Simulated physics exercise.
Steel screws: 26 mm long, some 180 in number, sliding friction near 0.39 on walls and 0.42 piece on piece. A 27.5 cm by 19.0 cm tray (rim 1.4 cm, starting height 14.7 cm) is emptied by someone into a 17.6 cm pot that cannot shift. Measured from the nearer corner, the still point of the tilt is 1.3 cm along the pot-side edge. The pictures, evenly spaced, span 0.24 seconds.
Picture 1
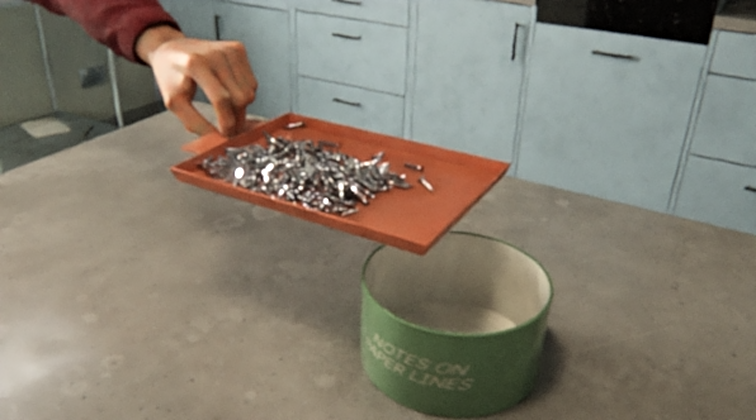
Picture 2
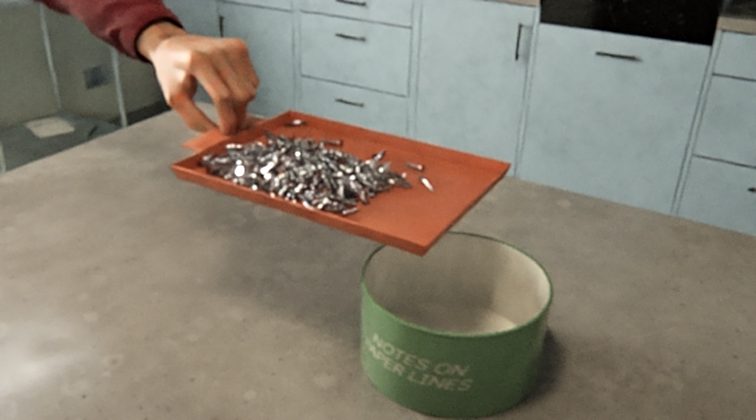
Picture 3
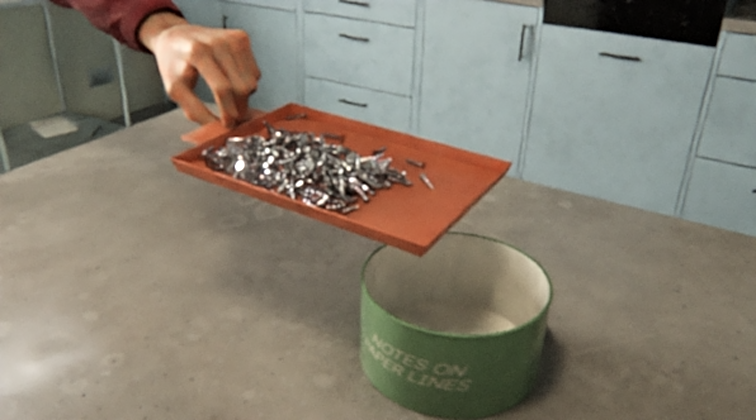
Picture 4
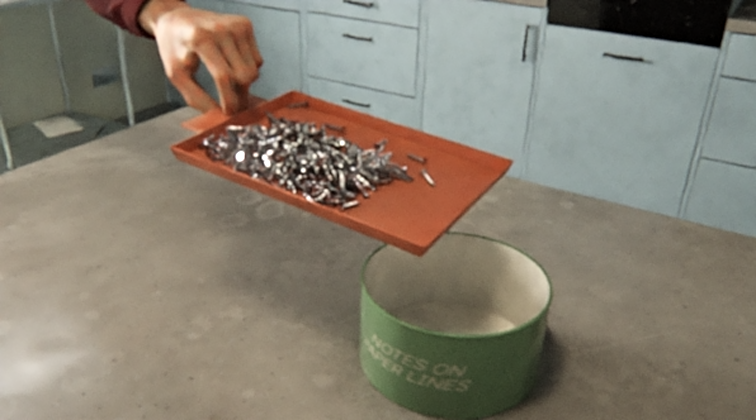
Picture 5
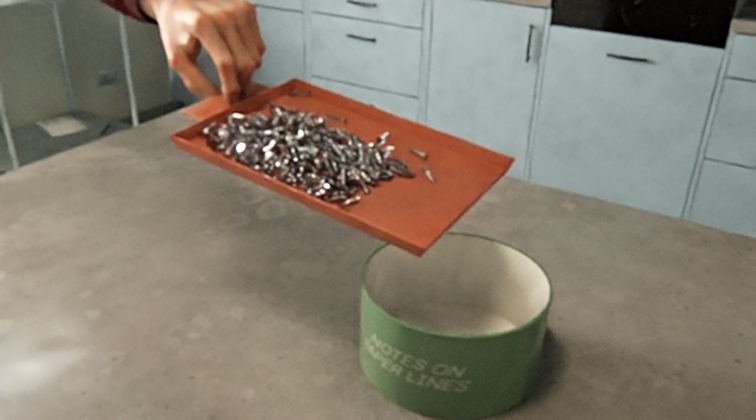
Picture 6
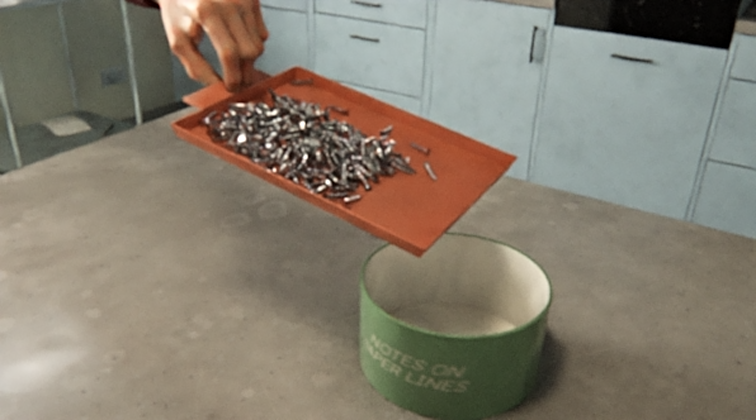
A hand held an orange tray piled with small shiny metal pieces beside a green pot on a gray counter, then slowly raised the tray's left end, while the pieces stayed heaped in place.
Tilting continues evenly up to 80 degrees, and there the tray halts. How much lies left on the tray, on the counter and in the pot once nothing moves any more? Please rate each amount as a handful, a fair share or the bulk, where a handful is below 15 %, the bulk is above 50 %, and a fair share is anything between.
Tray: A handful; counter: A fair share; pot: The bulk.
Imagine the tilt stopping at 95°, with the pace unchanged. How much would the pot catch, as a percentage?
Then about 75 per cent.
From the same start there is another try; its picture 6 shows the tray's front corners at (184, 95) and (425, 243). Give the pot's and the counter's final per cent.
Pot 70; counter 25.
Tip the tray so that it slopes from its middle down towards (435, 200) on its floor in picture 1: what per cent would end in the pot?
Something like 85 per cent of the pieces.
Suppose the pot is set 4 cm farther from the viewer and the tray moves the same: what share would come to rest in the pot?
I'd say some 30 per cent would end up there.
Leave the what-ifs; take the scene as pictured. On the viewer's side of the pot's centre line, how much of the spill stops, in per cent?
About 100 per cent.
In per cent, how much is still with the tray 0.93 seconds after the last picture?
40 %, give or take.
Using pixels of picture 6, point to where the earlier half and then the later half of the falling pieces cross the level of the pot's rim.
(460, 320) or so first, later (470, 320).
Then, 0.56 s after the last picture, tilt 43 degrees; the tray holds 100 %, the pot 0 %.
Then, 0.93 s after the last picture, tilt 65 degrees; the tray holds 40 %, the pot 35 %.
Then, 1.39 s after the last picture, tilt 80 degrees; the tray holds 5 %, the pot 70 %.
In the end, tray 0 %, counter 25 %, pot 75 %.
